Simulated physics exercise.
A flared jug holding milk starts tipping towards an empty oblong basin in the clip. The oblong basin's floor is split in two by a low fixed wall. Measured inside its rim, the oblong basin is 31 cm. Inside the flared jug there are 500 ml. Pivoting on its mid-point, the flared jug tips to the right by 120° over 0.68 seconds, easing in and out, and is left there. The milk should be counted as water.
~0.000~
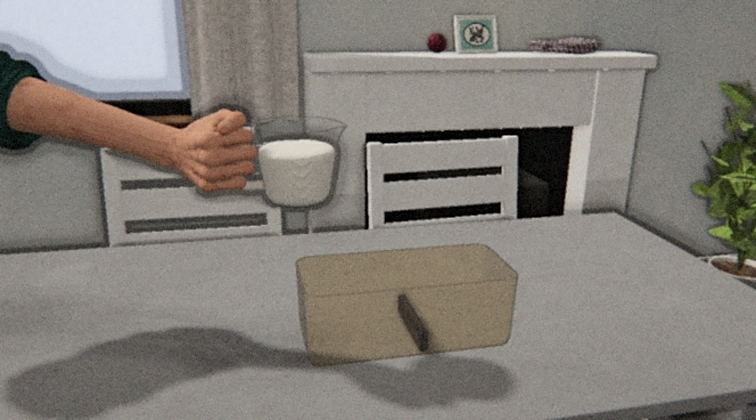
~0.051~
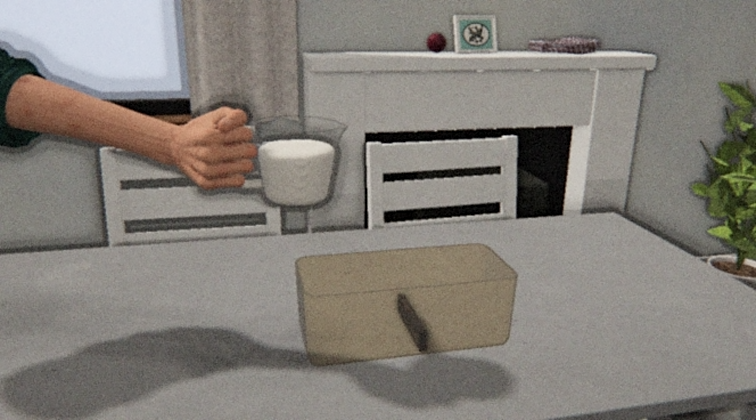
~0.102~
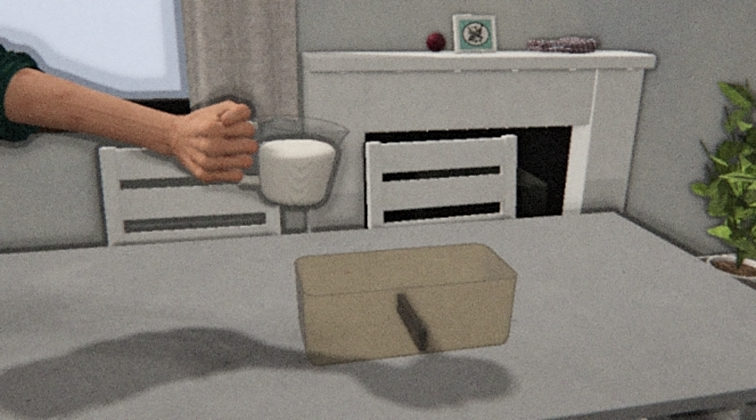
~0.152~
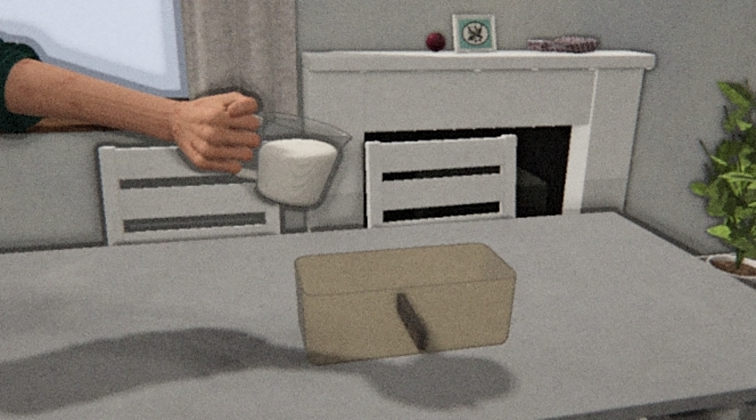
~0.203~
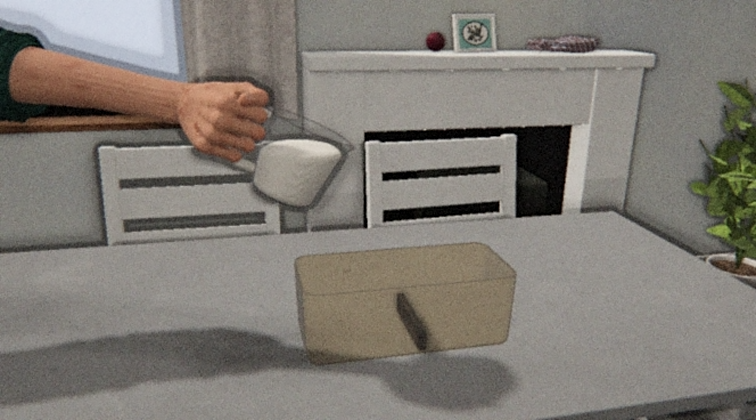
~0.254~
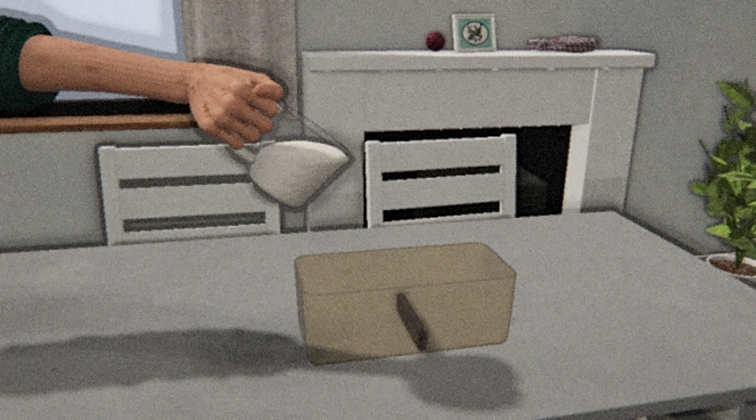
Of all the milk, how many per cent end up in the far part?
Roughly 13 per cent.
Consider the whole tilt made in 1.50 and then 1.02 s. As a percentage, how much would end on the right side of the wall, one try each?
5 then 10 %.
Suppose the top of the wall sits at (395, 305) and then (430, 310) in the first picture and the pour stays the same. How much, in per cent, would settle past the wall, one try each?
The first try gives 5 percent and the second 15 percent.
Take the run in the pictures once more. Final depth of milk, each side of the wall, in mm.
Final levels - left approx 18 mm, right approx 4 mm.
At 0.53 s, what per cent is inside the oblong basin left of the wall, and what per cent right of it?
Roughly 20 sits left and 0 sits right.
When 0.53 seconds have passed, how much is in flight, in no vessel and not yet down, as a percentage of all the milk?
It comes to roughly 42 per cent.
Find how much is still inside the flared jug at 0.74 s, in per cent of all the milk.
Near 1 percent, more or less.
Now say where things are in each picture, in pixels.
Tilt 0°; pouring edge (347, 124); surface from (258, 150) to (334, 146); the oblong basin's rim runs from (300, 278) to (502, 261); the wall's top is at (412, 313), in the first frame.
Tilt 2°; pouring edge (348, 125); surface from (257, 149) to (334, 146), in the second frame.
Tilt 7°; pouring edge (350, 129); surface from (258, 148) to (334, 147), in the third frame.
Tilt 14°; pouring edge (353, 136); surface from (260, 148) to (337, 147), in the fourth frame.
Tilt 25°; pouring edge (356, 146); surface from (260, 150) to (341, 150), in the fifth frame.
Tilt 37°; pouring edge (357, 159); surface from (256, 154) to (346, 152), in the sixth frame.
Then, 0.53 s in, the tilt is 107° and 38 per cent is still to pour, 20 is left of the wall and 0 right of it.
Then, 0.74 s in, the tilt is 120° and 1 per cent is still to pour, 80 is left of the wall and 3 right of it.
Then, 0.95 s in, the tilt is 120° and 0 per cent is still to pour, 79 is left of the wall and 12 right of it.
Then, 1.18 s in, the tilt is 120° and 0 per cent is still to pour, 79 is left of the wall and 13 right of it.
Finally, 79 per cent lies left of the wall, 13 right of it and 8 outside.
